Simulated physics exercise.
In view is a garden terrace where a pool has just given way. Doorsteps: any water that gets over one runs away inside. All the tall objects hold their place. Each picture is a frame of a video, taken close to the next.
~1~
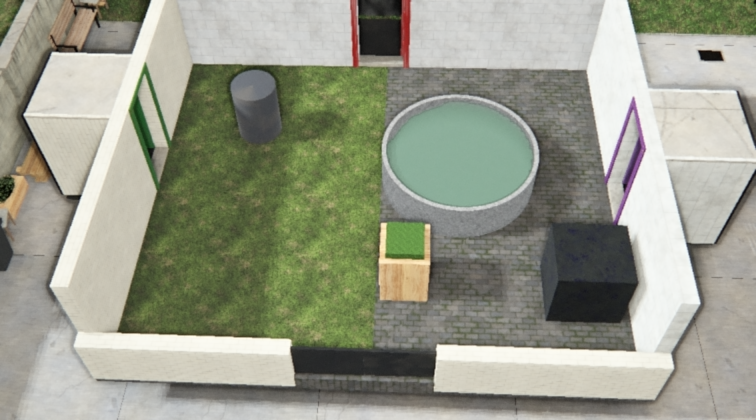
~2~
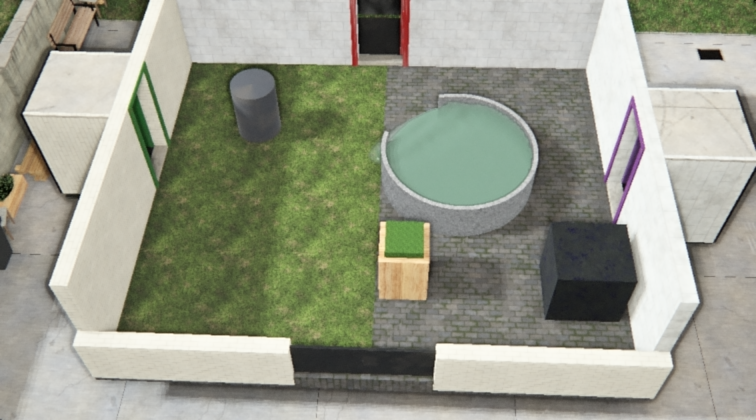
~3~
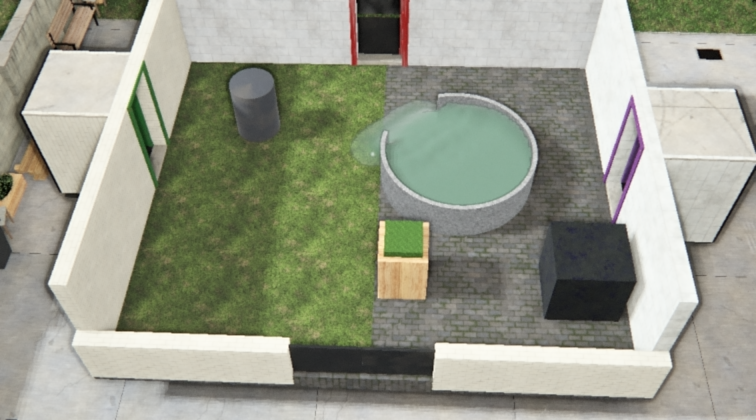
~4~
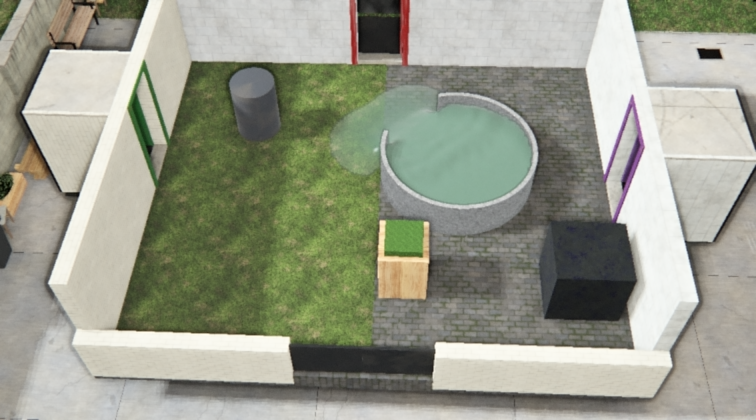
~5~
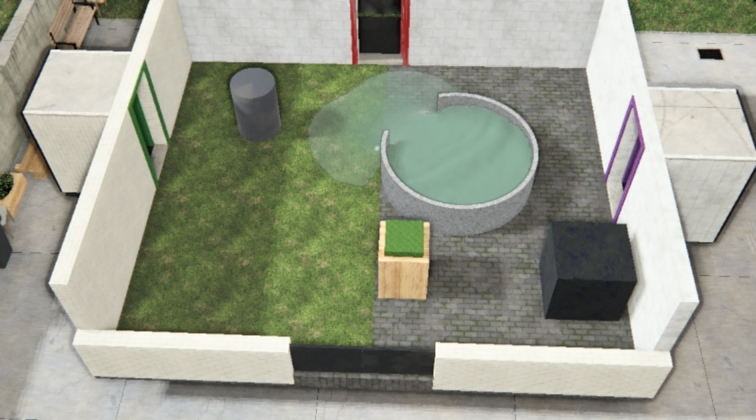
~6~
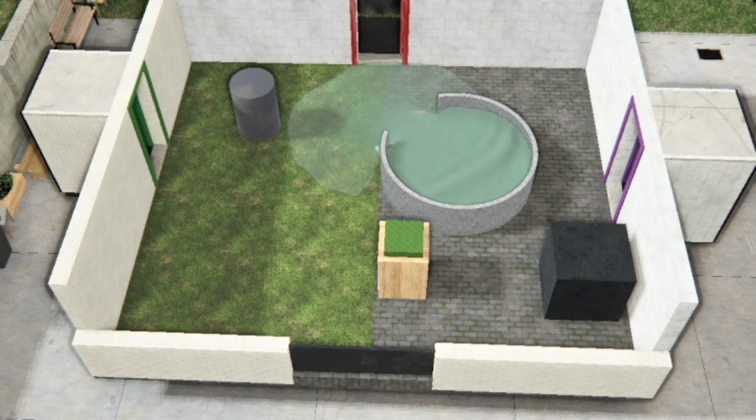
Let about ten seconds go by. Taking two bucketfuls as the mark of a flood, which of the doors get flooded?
The purple door stays below the mark, the green door gets flooded, the red door gets flooded.
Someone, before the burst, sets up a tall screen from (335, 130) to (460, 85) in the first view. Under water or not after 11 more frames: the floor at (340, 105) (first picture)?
There: No water.
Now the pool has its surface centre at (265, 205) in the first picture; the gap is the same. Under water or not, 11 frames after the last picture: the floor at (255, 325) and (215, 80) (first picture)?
Bone-dry, soaked.
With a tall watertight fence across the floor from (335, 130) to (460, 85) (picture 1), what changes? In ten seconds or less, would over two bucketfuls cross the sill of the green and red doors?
Green door: Overshoots; red door: Falls short.
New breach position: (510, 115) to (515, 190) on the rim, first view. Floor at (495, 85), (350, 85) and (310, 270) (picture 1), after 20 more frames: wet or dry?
First soaked, second soaked, third unwetted.
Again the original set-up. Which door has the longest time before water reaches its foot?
It's the purple one.
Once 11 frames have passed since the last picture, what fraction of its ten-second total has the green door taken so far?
Close to 0 percent.
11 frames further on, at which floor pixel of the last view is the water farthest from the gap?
Approximate pixel: (201, 62).
A moment on, water covers 20 % of the floor; the purple door not reached, the green door not reached, the red door over two buckets in.
Next, water covers 25 % of the floor; the purple door not reached, the green door not reached, the red door far over two buckets in.
Then, water covers 40 % of the floor; the purple door not reached, the green door wet at the sill, nothing in, the red door far over two buckets in.
Later, water covers 60 % of the floor; the purple door not reached, the green door under two buckets in, the red door far over two buckets in.
In the end, water covers 85 % of the floor; the purple door wet at the sill, nothing in, the green door over two buckets in, the red door far over two buckets in.
